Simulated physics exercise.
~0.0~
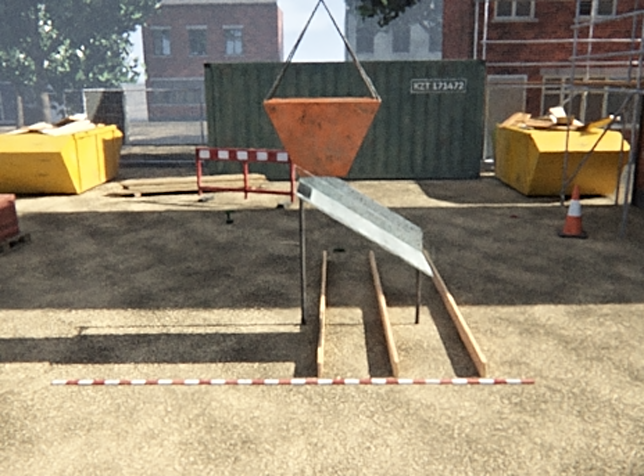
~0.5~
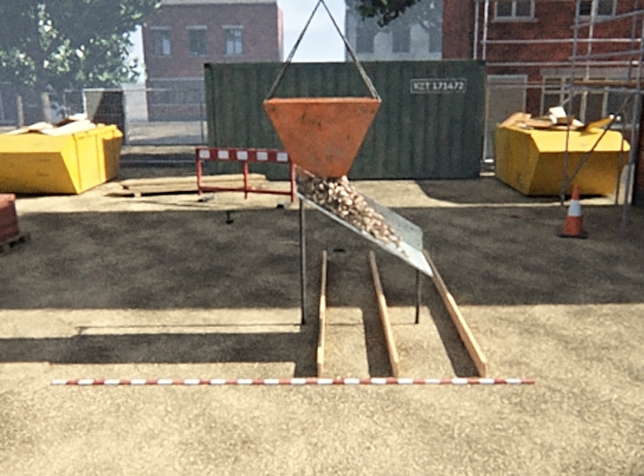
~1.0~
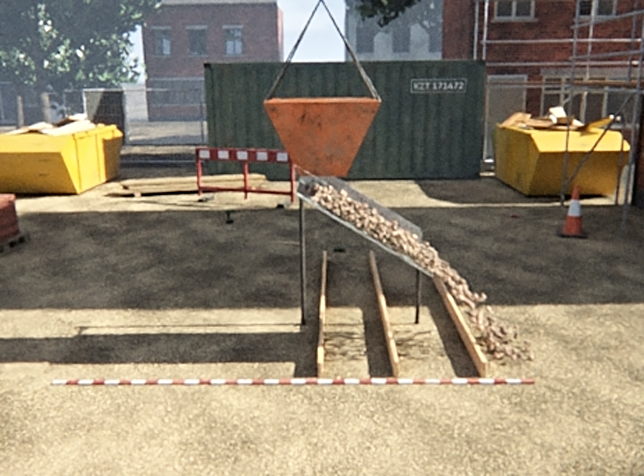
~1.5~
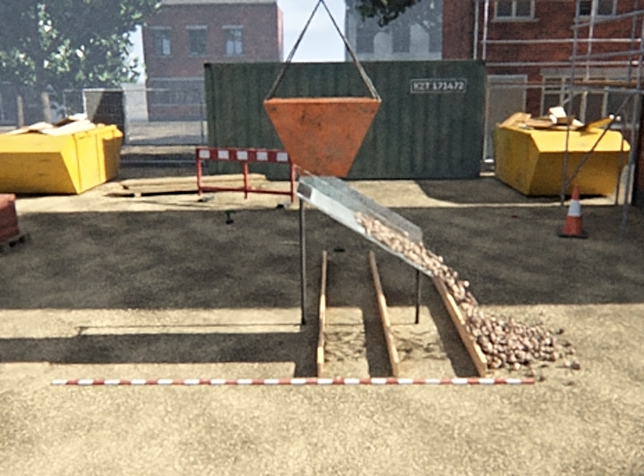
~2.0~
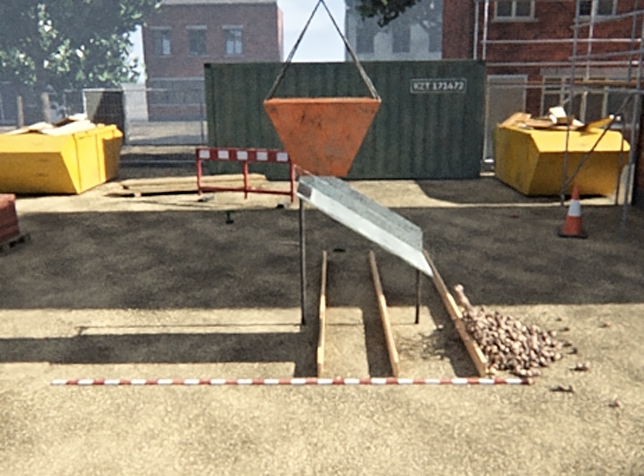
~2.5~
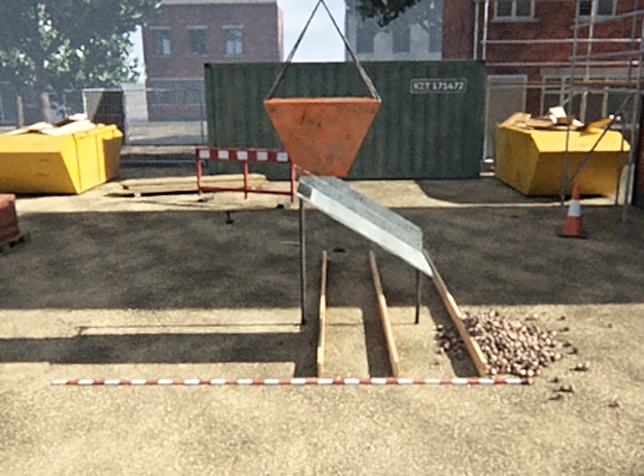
Brownish stones dropped from the orange skip onto the sloping metal slide, poured down to the right and spilled off its lower end, settling in a heap mostly beyond the right-hand board, with a few scattered farther out and the slide left empty.
